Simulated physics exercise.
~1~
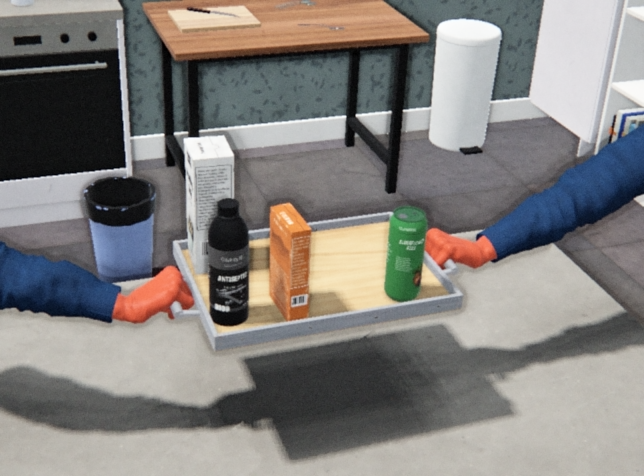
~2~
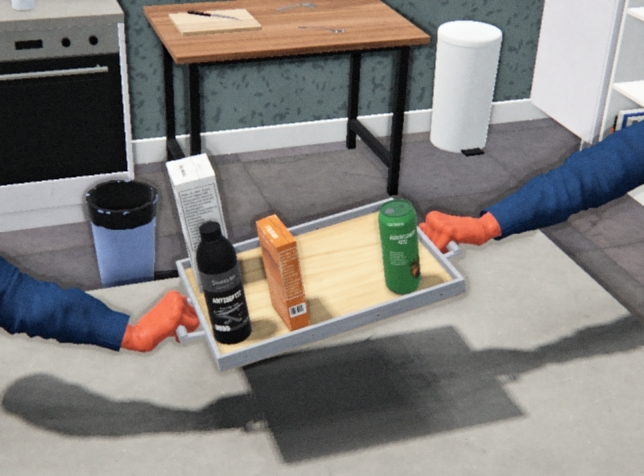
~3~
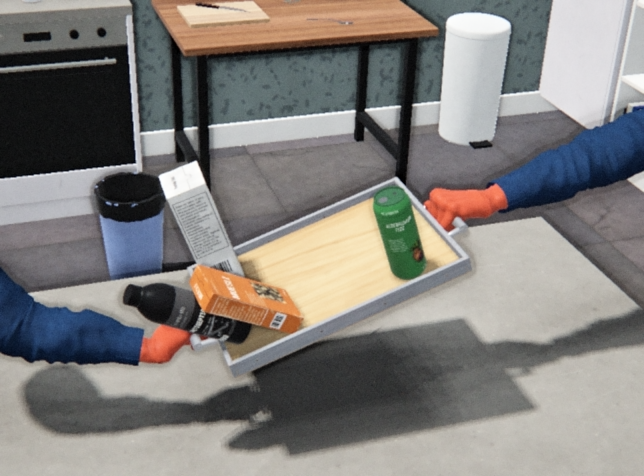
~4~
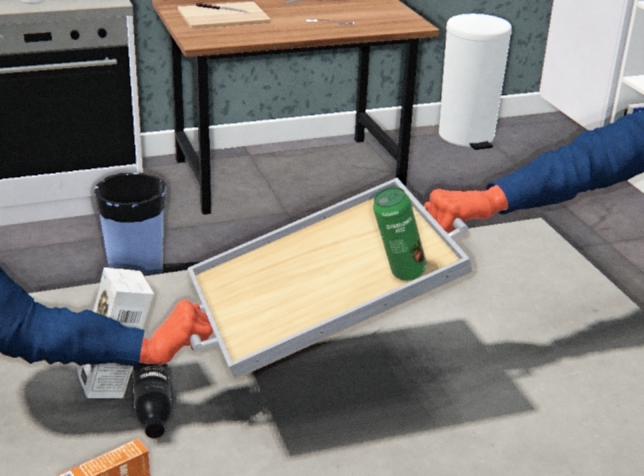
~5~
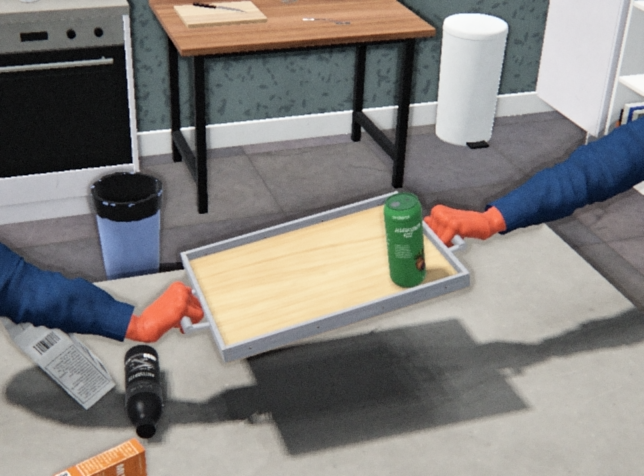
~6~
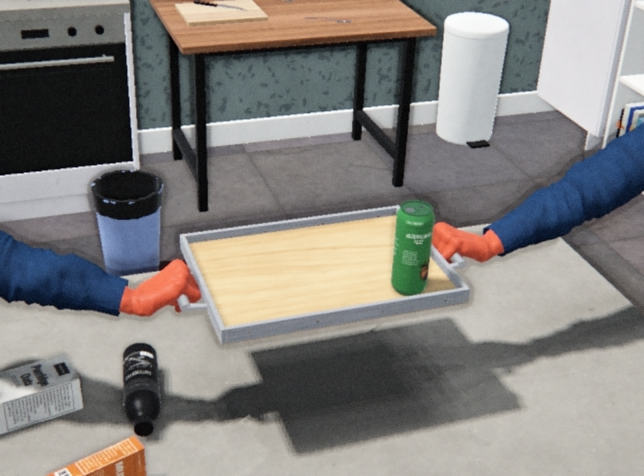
A tray held by two gloved hands starts out level above a pale surface, carrying a white carton, a black bottle and an orange packet towards the left and a green can at the right. Its left side dips, and everything on it begins to lean. As the slope steepens, the bottle topples over the left edge and the packet falls onto its side. The packet and the carton then drop off too, landing near the bottle below. The hands bring the tray back towards level while the carton tips onto its side. Only the green can remains, upright at the right end.
